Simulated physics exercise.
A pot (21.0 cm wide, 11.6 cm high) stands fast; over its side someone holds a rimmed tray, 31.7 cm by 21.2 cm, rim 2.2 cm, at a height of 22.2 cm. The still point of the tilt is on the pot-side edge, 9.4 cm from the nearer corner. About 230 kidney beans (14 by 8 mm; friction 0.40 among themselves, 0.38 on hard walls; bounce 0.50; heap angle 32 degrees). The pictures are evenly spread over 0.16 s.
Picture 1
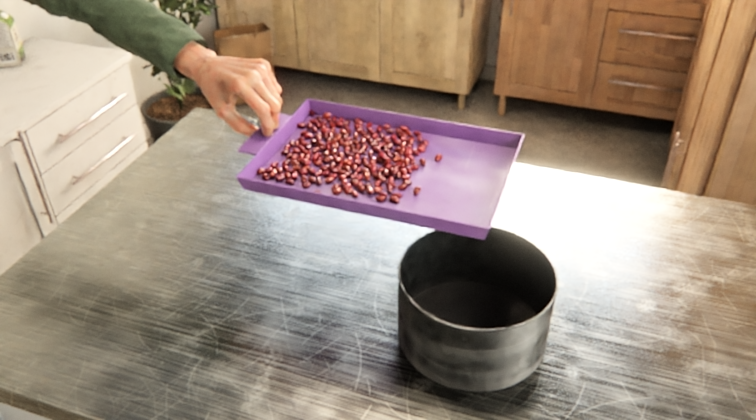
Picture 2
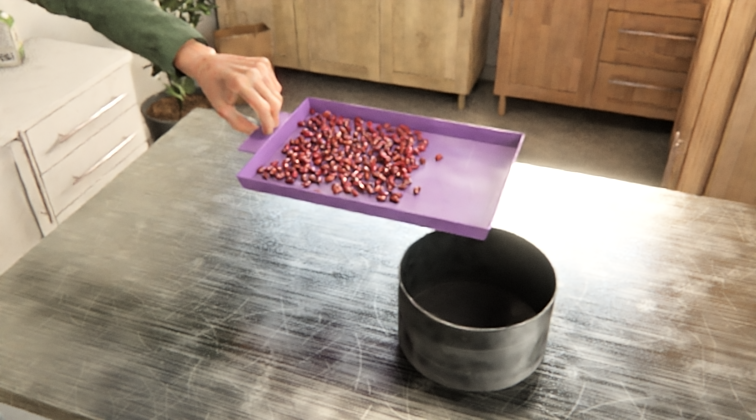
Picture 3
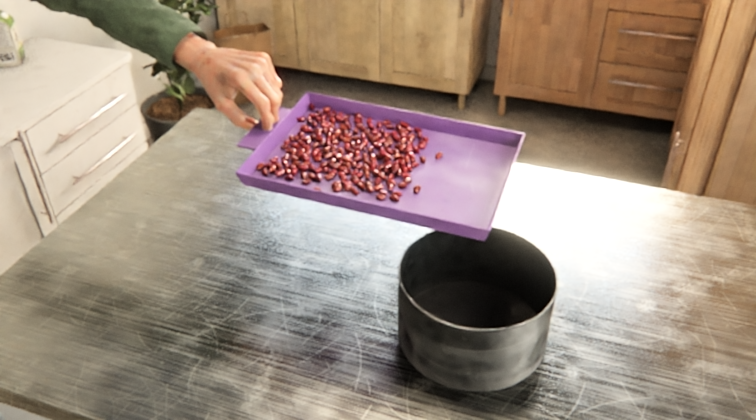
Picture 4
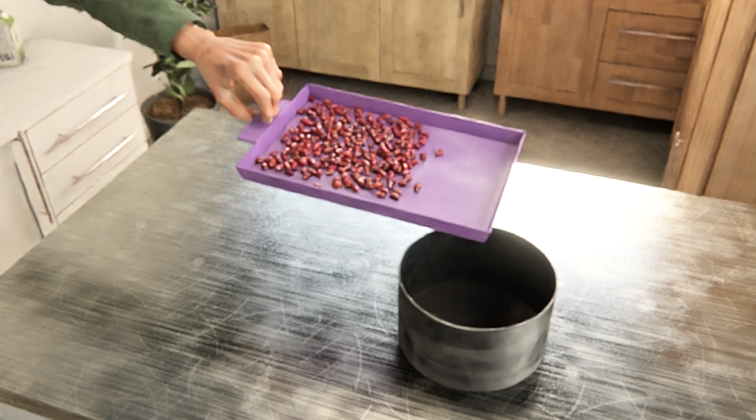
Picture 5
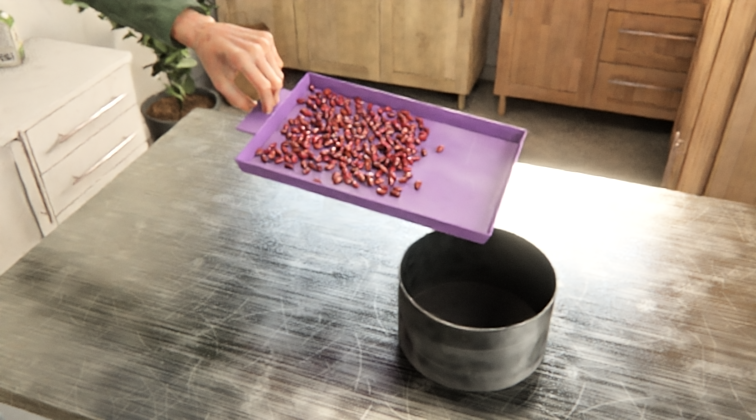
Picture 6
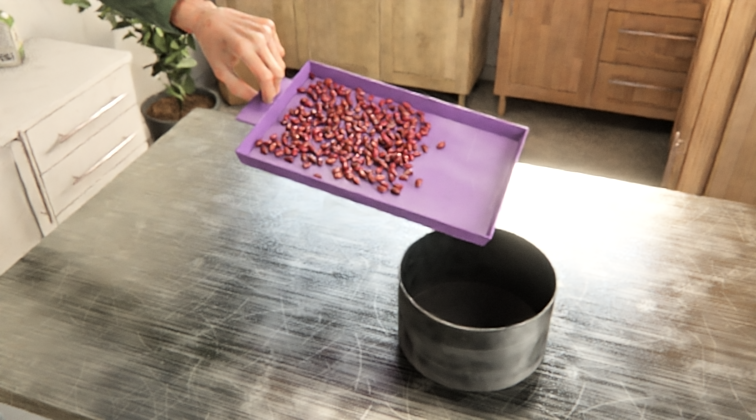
A purple rimmed tray of glossy dark-red beans, held by a hand at its left end, sits almost level above a dark round pot on a worn table. The hand then gradually raises that end, tilting the tray gently down toward the pot, while the beans stay clustered on the left side.
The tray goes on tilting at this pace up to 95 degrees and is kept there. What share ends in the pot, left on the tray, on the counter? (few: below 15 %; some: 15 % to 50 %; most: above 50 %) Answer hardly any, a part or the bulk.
In the pot: The bulk; left on the tray: Hardly any; on the counter: A part.
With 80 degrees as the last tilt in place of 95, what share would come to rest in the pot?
It would be near 65 per cent.
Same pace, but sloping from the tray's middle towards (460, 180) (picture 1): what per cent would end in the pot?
Some 20 per cent.
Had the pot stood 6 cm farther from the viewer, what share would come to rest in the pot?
It would be near 10 per cent.
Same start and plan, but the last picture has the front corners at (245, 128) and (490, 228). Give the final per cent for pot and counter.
Pot 30, counter 70.
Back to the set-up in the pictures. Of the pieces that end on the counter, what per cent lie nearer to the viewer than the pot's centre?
Roughly 90 per cent.
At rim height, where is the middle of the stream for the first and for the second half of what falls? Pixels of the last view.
First near (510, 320), later near (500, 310).
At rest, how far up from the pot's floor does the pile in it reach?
Some 2.0 cm.
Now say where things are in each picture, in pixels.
Tray tilt 0 degrees, front corners at (242, 175) and (486, 225); middle of the pieces at (349, 155); pot at (477, 272), in the first frame.
Tray tilt 0 degrees, front corners at (242, 174) and (486, 225); middle of the pieces at (349, 154), in the second frame.
Tray tilt 2 degrees, front corners at (242, 171) and (486, 226); middle of the pieces at (349, 151), in the third frame.
Tray tilt 4 degrees, front corners at (241, 165) and (486, 228), lowest corner right front; middle of the pieces at (350, 146), in the fourth frame.
Tray tilt 8 degrees, front corners at (241, 157) and (487, 231), lowest corner right front; middle of the pieces at (350, 140), in the fifth frame.
Tray tilt 12 degrees, front corners at (241, 150) and (487, 233), lowest corner right front; middle of the pieces at (351, 133); pot at (477, 272), in the sixth frame.
Then, 0.36 s after the last picture, tilt 52 degrees; the tray holds 100 %, the pot 0 %.
Then, 0.60 s after the last picture, tilt 80 degrees; the tray holds 40 %, the pot 15 %.
Then, 0.94 s after the last picture, tilt 95 degrees; the tray holds 0 %, the pot 70 %.
In the end, pot 70 %, tray 0 %, counter 30 %.
